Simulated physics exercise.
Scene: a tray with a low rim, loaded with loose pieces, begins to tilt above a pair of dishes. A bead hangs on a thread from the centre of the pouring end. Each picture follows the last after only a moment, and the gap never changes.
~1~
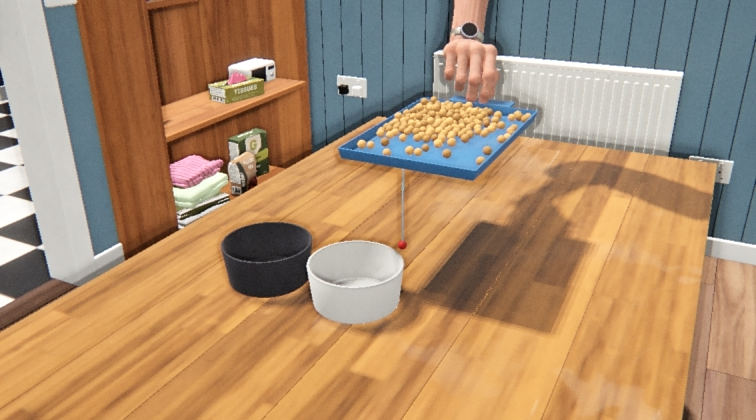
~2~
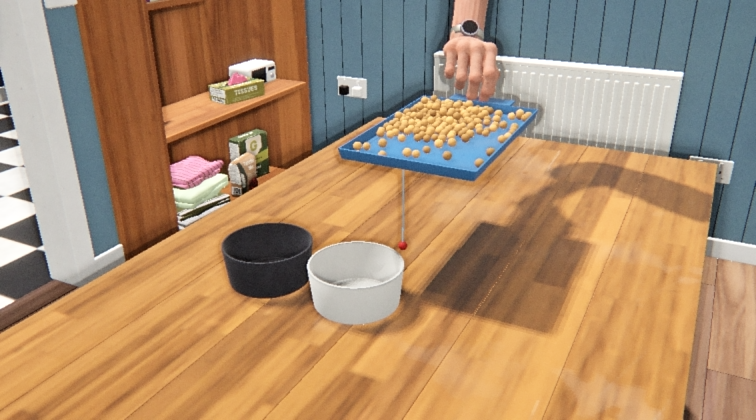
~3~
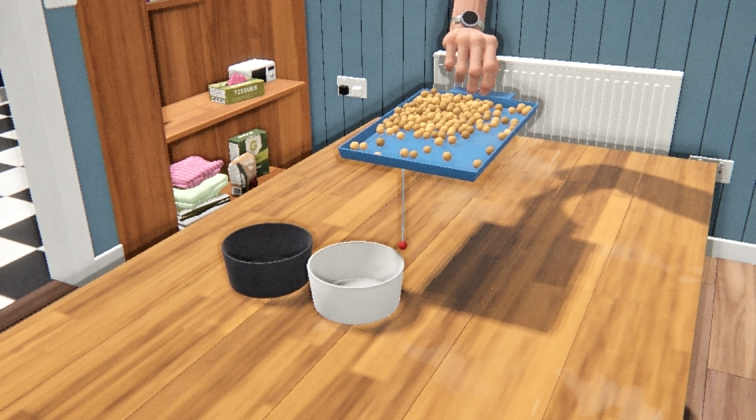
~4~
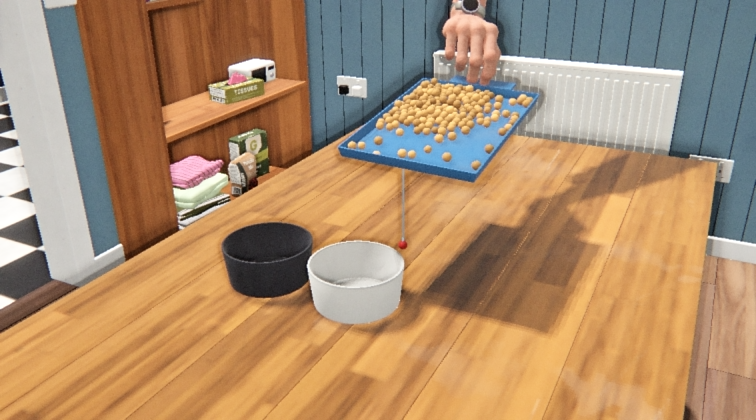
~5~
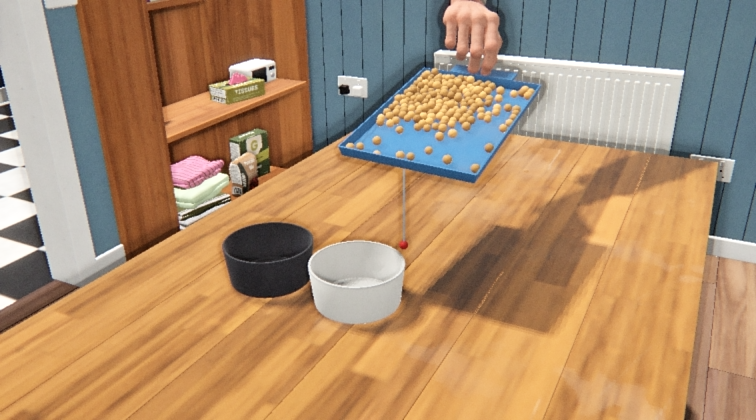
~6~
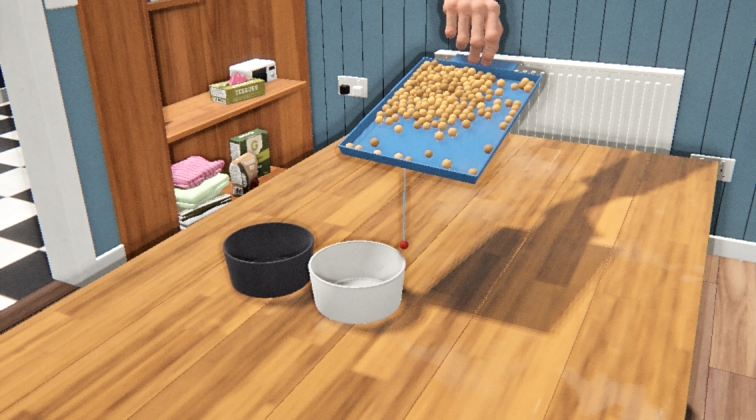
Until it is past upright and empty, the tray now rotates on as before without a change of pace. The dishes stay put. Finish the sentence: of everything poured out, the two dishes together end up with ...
They end up with a minority of it.
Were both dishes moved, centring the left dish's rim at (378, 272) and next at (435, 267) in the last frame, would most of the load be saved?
In order, they'd catch a major share, and next a major share.
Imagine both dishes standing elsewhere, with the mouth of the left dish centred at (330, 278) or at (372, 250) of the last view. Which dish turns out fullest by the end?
First the right dish, then the right-hand dish.
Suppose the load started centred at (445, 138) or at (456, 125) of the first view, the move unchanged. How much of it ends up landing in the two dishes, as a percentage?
Estimate: 20 % first, 20 % second.
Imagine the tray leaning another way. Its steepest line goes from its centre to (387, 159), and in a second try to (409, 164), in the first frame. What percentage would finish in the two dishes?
In order, some 80 % and some 60 %.
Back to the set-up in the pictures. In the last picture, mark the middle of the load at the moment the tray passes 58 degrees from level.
About (429, 163).
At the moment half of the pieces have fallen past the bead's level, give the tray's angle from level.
Somewhere around 75 degrees.
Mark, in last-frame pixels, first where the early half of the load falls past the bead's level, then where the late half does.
(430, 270), then (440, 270).
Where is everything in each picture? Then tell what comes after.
Corners of the pouring end at (341, 147) and (474, 169), level; middle of the load at (445, 121), round wooden beads; left dish at (241, 276); right dish at (332, 301); bead on its thread at (402, 245), in the first picture.
Corners of the pouring end at (342, 148) and (474, 170), level; middle of the load at (445, 120), a small part on the move, in the second picture.
Corners of the pouring end at (341, 147) and (474, 171), tipped barely, lowest at the right corner; middle of the load at (445, 115), a small part on the move, in the third picture.
Corners of the pouring end at (341, 146) and (474, 172), tipped a little, lowest at the right corner; middle of the load at (445, 108), a small part on the move, in the fourth picture.
Corners of the pouring end at (342, 145) and (475, 173), tipped a little, lowest at the right corner; middle of the load at (446, 101), a small part on the move, in the fifth picture.
Corners of the pouring end at (342, 145) and (475, 174), tipped a little, lowest at the right corner; middle of the load at (446, 96), about two thirds on the move; left dish at (243, 277); right dish at (334, 301), in the sixth picture.
Soon, tray tipped steeply; about two thirds on the tray; a small part in the right dish; about a quarter outside both; a small part in the air.
A while on, tray tipped right over; a small part on the tray; a small part in the right dish; most outside both; a small part in the air.
Towards the end, tray tipped past a quarter turn; a small part in the right dish; most outside both.
Finally, tray tipped past a quarter turn; a small part in the right dish; none in the left dish; most outside both.
